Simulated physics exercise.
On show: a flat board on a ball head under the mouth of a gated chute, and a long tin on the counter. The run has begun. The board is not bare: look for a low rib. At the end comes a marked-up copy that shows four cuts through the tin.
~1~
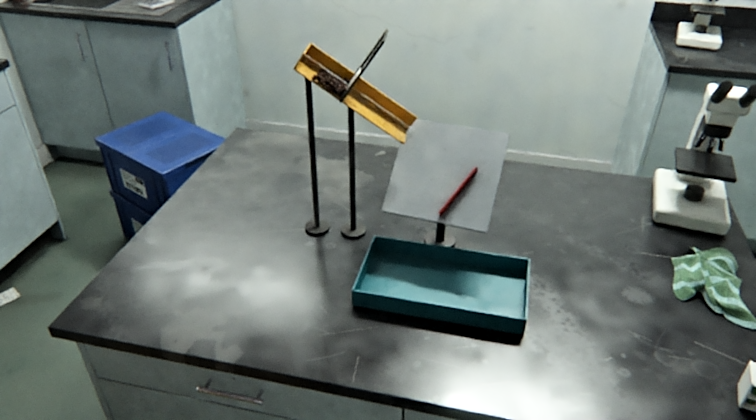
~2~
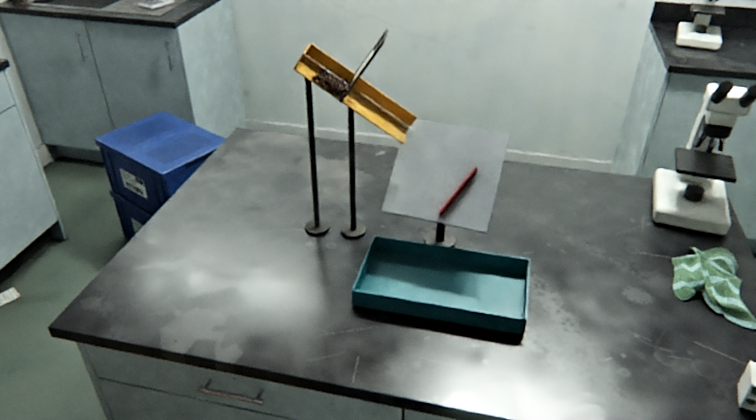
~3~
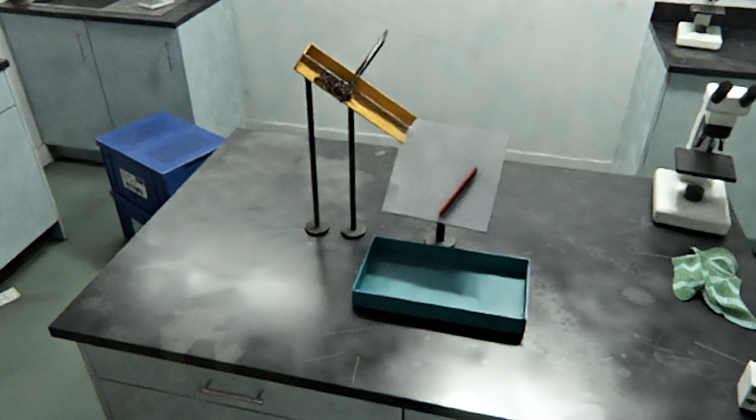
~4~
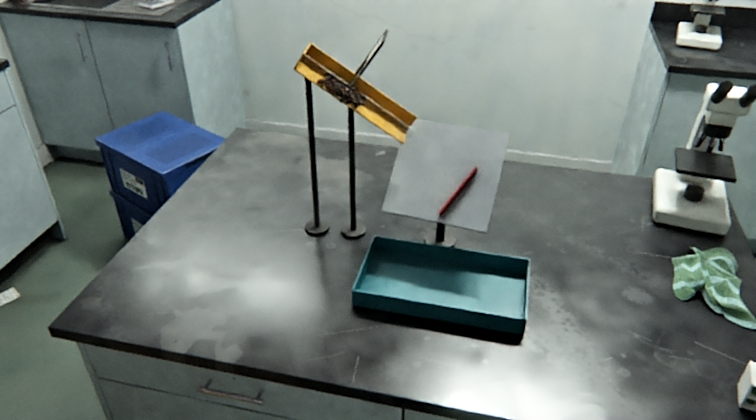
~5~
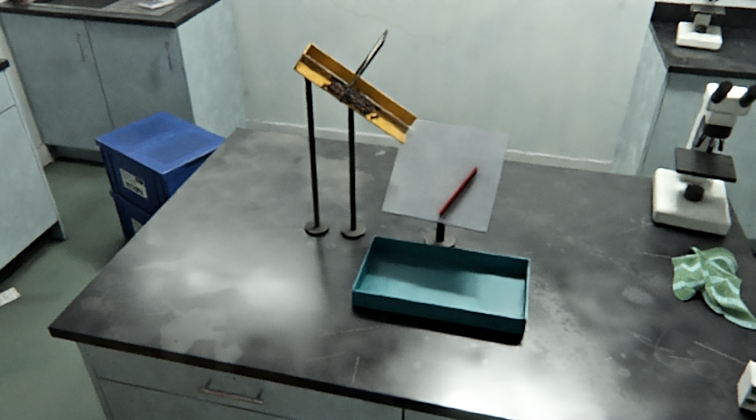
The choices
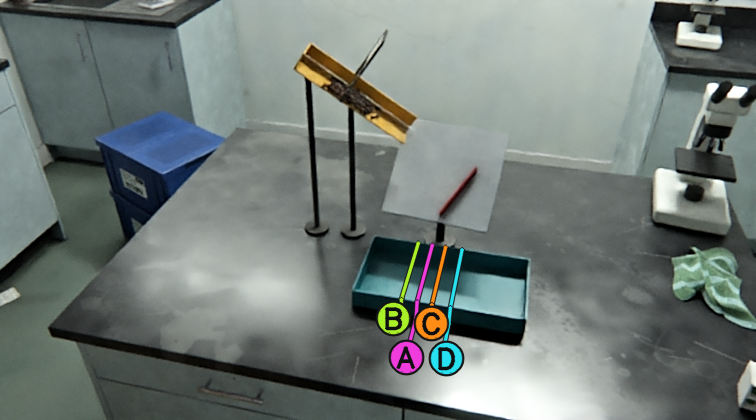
To begin with, a clump of small dark pieces sits high in a sloping yellow chute, above a tilted grey board with a red rib and an empty teal tin. The clump then slides a short way down to the right, reaching around the chute's middle, while board and tin stay still.
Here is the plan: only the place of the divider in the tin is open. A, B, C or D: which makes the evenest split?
Take B.
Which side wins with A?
More lands on the left.
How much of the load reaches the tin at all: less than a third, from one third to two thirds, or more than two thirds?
More than two thirds.
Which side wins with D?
More lands on the left.
On the marked copy, line A crosses the front rim at (417, 301); line B crosses the front rim at (401, 298); line C crosses the front rim at (432, 303); line D crosses the front rim at (450, 306).
With A, of what is caught, nearly all on the left of the divider, a small part on the right.
With B, of what is caught, about half on the left of the divider, about half on the right.
With C, of what is caught, nearly all on the left of the divider, a small part on the right.
With D, of what is caught, nearly all on the left of the divider, a stray few on the right.
